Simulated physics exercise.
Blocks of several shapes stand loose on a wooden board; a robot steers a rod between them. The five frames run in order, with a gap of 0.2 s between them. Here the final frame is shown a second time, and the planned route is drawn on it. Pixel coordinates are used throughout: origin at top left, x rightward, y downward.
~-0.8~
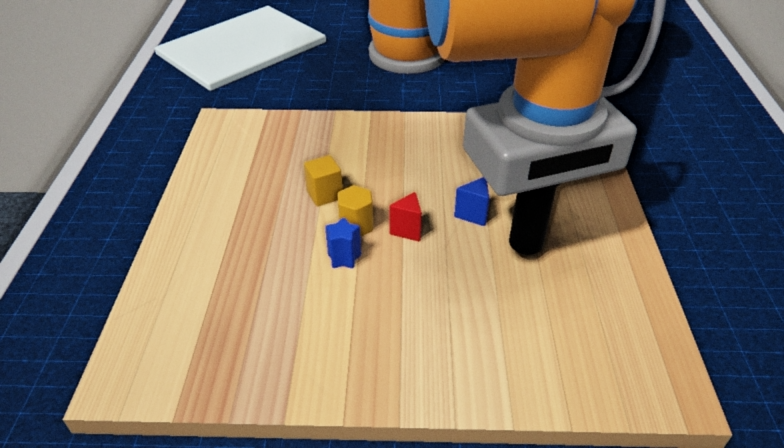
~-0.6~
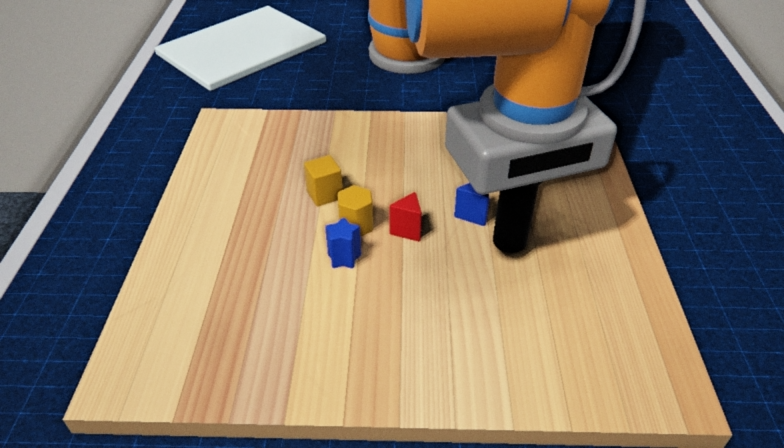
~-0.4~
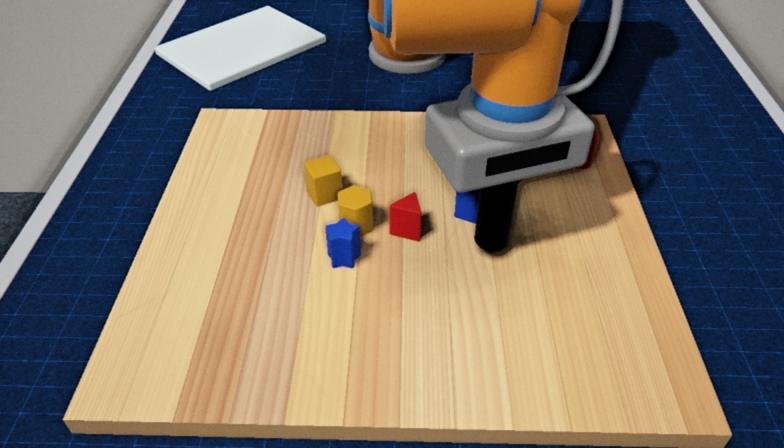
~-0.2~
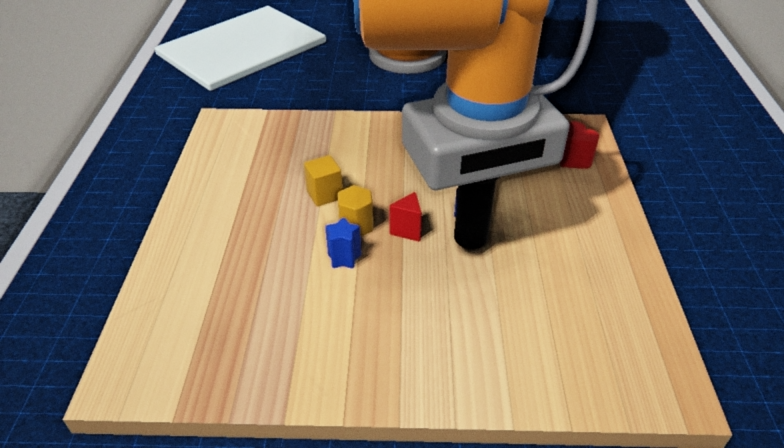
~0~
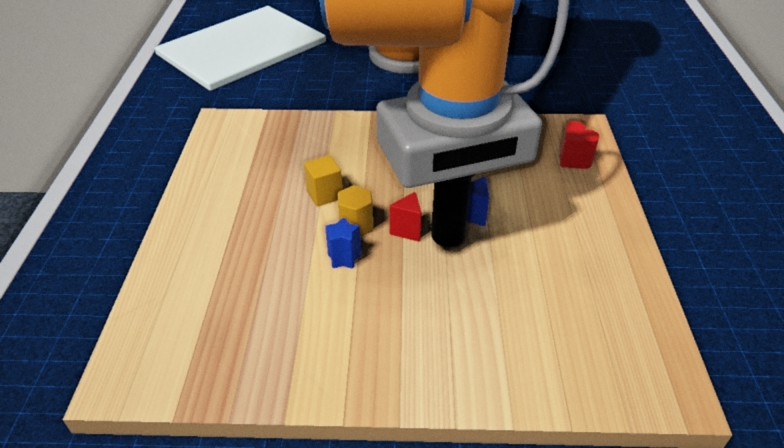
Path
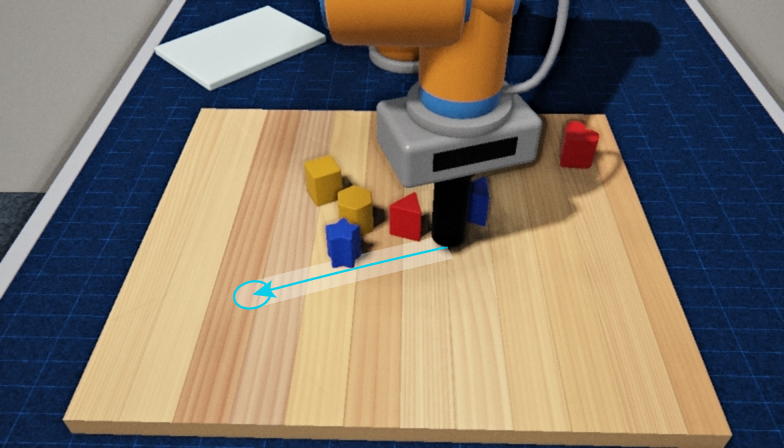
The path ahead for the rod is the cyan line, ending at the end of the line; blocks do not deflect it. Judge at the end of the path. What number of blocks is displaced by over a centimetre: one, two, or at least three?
Blocks displaced: 1.
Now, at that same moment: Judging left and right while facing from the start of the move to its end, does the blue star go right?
Short answer: Yes.
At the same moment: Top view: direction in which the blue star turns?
Looking down, it rotates clockwise.
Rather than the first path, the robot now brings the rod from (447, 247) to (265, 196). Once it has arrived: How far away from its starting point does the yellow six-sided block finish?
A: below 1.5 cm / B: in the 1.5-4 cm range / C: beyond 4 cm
C
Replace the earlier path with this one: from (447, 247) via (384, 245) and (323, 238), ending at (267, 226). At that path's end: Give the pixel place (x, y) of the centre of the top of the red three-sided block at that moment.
The middle of its upper face will lie at (389, 197).
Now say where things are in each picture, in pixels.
The first picture shows rod's lower end at (526, 243); blue star at (342, 229); yellow six-sided block at (355, 196); red three-sided block at (409, 203).
The second picture shows rod at (510, 242); blocks still.
The third picture shows rod at (491, 240); blocks still.
The fourth picture shows rod at (471, 238); blocks still.
The fifth picture shows rod at (448, 236); blue star at (342, 229); yellow six-sided block at (355, 196); red three-sided block at (409, 203).
Drawn move, straight from (447, 247) to (252, 295).
The first path, step by step. One third of the way, rod at (385, 250); red three-sided block at (405, 202), turned 20° clockwise.
Two thirds of the way, rod at (318, 266); blue star at (310, 227), turned 55° clockwise; red three-sided block at (405, 202), turned 20° clockwise.
At the end, rod at (250, 284); blue star at (309, 227), turned 60° clockwise; yellow six-sided block still; red three-sided block at (405, 202), turned 20° clockwise.
